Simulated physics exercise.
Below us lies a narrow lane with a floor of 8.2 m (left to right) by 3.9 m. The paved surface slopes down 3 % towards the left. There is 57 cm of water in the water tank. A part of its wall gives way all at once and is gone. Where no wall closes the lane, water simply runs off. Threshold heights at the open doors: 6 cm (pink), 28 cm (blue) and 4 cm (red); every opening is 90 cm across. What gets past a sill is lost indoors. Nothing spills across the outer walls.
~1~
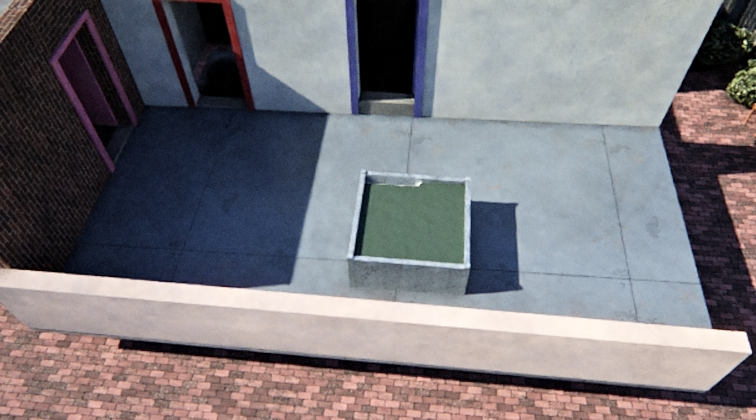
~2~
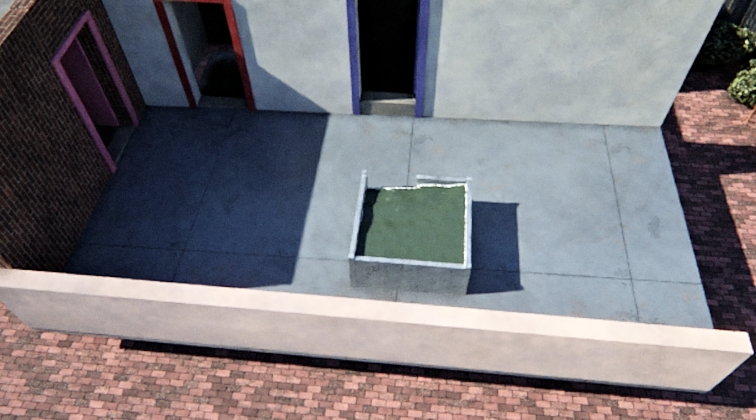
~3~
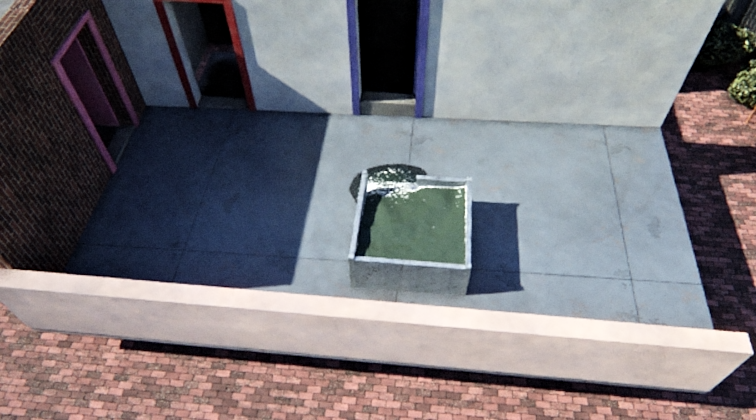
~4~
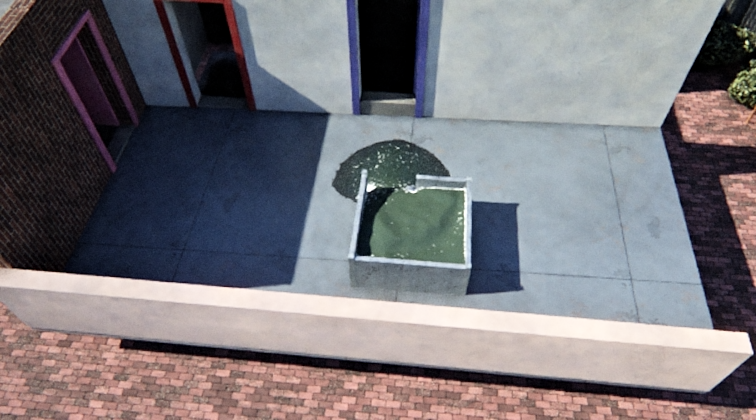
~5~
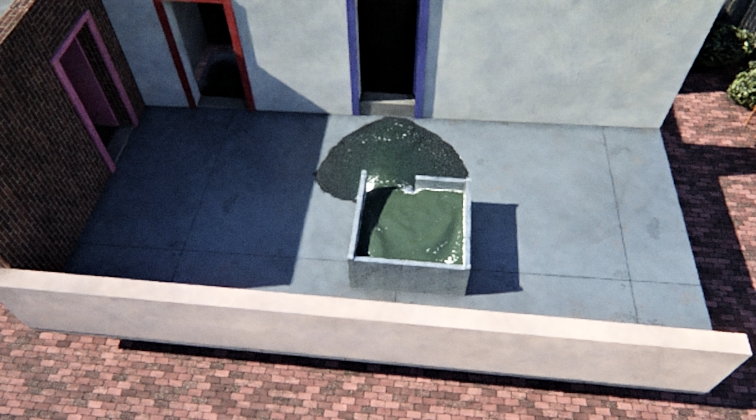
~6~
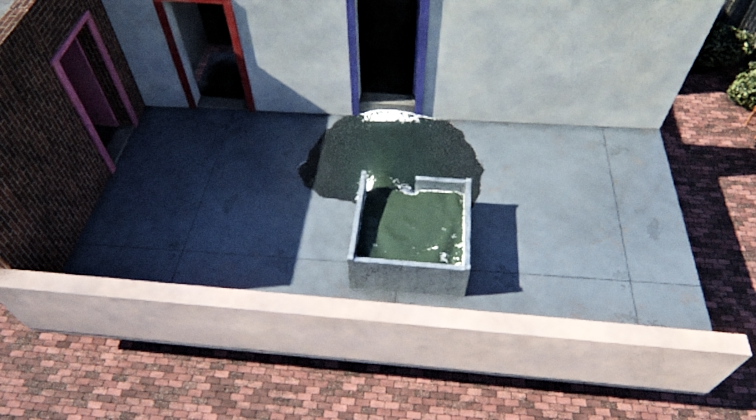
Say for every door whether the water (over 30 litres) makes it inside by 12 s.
Within that time: At the pink door it exceeds the limit; at the blue door it stays under the limit; at the red door it stays under the limit.
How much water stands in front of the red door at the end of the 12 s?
Some 2.0 cm.
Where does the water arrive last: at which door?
Last comes the pink one.
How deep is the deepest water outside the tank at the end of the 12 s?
Roughly 10 cm.
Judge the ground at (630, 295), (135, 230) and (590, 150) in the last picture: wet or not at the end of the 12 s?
In that order: Dry, under water, dry.
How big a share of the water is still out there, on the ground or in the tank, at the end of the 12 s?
Roughly 78 in a hundred.
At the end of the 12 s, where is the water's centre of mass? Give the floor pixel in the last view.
Around (250, 208).
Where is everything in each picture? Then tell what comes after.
In the first frame, the water tank at (412, 220) is whole and still, 57 cm deep.
In the second frame, water pours out at (391, 196) and has run 0.4 m, to (416, 193); deepest outside 28 cm, 57 cm at the water tank's back.
In the third frame, the front is at (417, 172), 0.8 m from the gap at (391, 198); 0.6 m2 of floor is under water; 57 cm left at the back of the water tank.
In the fourth frame, water pours out at (391, 198) and has run 1.2 m, to (389, 144); deepest outside 31 cm, 53 cm at the water tank's back.
In the fifth frame, water pours out at (390, 199) and has run 1.8 m, to (395, 121); deepest outside 32 cm, 47 cm at the water tank's back.
In the sixth frame, water pours out at (390, 199) and has run 2.0 m, to (352, 117); deepest outside 33 cm, 48 cm at the water tank's back.
A moment later water covers 15 % of the floor and is deepest (28 cm) near (388, 119); pink door not reached, blue door 27 cm at the sill, 0 L in, red door not reached.
Soon after water covers 25 % of the floor and is deepest (21 cm) near (388, 119); pink door not reached, blue door 21 cm at the sill, 0 L in, red door 7 cm at the sill, 0 L in.
Next water covers 45 % of the floor and is deepest (18 cm) near (138, 123); pink door 15 cm at the sill, 32 L in, blue door 15 cm at the sill, 0 L in, red door 5 cm at the sill, 3 L in.
Later on water covers 65 % of the floor and is deepest (14 cm) near (53, 292); pink door 11 cm at the sill, 121 L in, blue door 6 cm at the sill, 0 L in, red door 3 cm at the sill, 5 L in.
At the end water covers 65 % of the floor and is deepest (10 cm) near (47, 304); pink door 9 cm at the sill, 159 L in, blue door 3 cm at the sill, 0 L in, red door 2 cm at the sill, 5 L in.
